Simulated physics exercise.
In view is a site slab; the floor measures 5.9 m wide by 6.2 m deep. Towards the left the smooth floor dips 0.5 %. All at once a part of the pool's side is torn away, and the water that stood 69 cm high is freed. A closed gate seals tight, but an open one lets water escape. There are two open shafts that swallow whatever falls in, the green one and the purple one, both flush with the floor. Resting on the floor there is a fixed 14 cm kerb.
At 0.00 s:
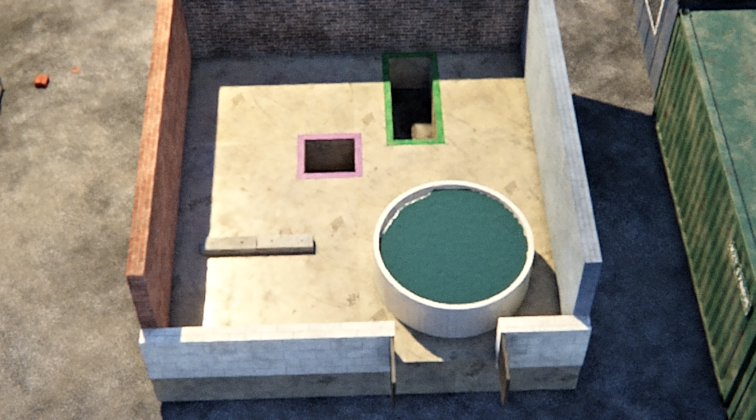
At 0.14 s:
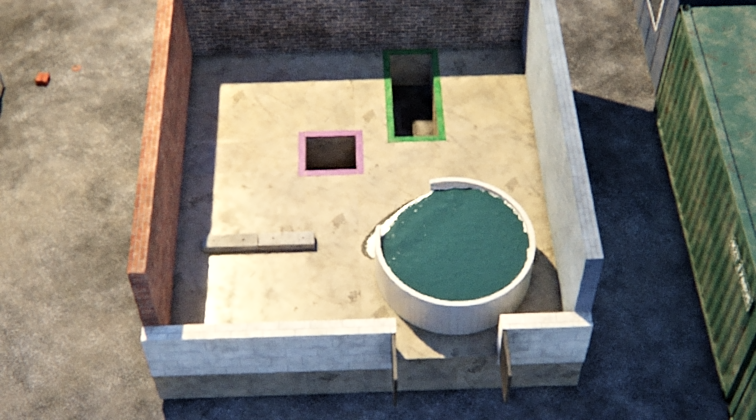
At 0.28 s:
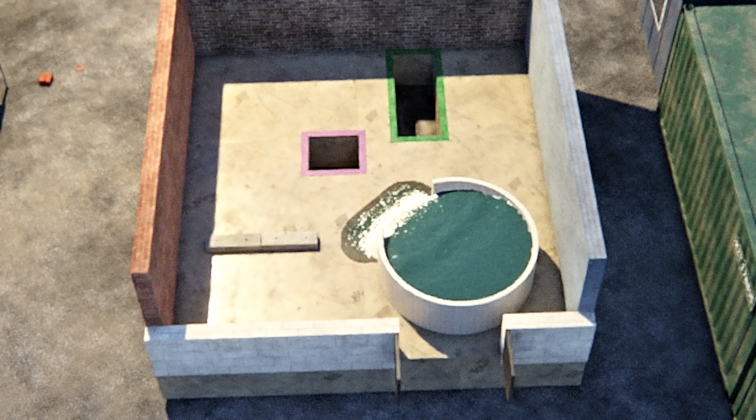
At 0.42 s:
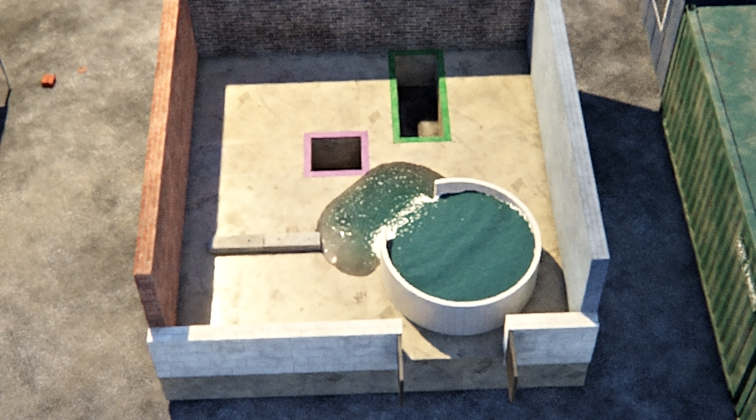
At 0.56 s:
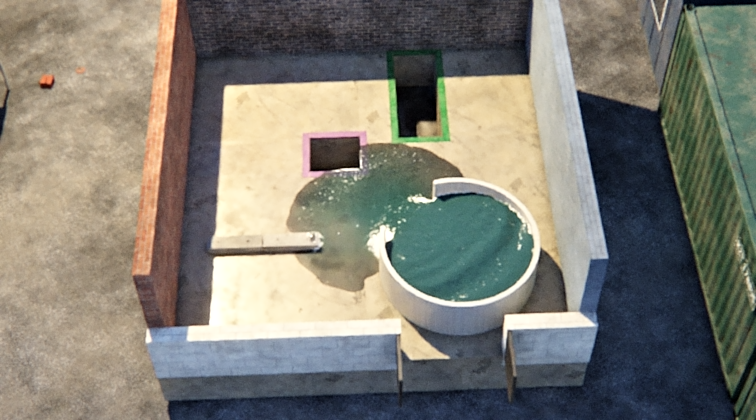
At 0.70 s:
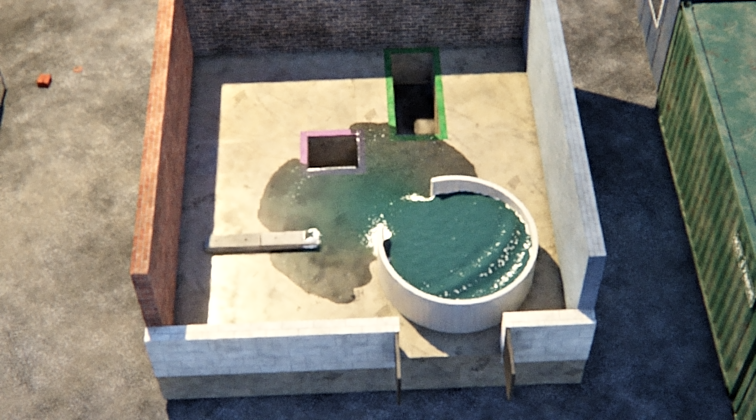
Water burst through a gap in the left side of a round pool and fanned out across the pale walled floor, wetting one end of a low block and reaching the purple-edged and green-edged openings.
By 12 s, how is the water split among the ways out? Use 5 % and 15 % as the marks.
Gateway: Not even 5 %; green pit: Over 15 %; purple pit: Over 15 %.
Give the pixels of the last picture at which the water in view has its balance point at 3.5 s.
(353, 205).
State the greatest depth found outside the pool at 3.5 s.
Around 24 centimetres.
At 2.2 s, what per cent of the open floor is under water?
Some 45 per cent of the floor is wet.
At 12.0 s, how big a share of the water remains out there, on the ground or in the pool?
Remaining: Roughly 36 %.
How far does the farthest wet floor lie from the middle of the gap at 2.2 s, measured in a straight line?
Distance: Approx. 5.4 m.
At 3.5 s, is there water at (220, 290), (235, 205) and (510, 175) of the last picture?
Going through the three points: Awash, then awash, then not yet touched.
After 1.4 s water covers 35 % of the floor and is deepest (32 cm) near (407, 218); gone so far, the gateway 0 %, the green pit 1 %, the purple pit 7 %.
After 2.2 s water covers 45 % of the floor and is deepest (26 cm) near (196, 174); gone so far, the gateway 0 %, the green pit 2 %, the purple pit 13 %.
After 3.5 s water covers 50 % of the floor and is deepest (24 cm) near (194, 66); gone so far, the gateway 0 %, the green pit 4 %, the purple pit 20 %.
After 7.0 s water covers 70 % of the floor and is deepest (10 cm) near (193, 81); gone so far, the gateway 0 %, the green pit 11 %, the purple pit 33 %.
After 12.0 s water covers 70 % of the floor and is deepest (6 cm) near (190, 118); gone so far, the gateway 1 %, the green pit 22 %, the purple pit 40 %.
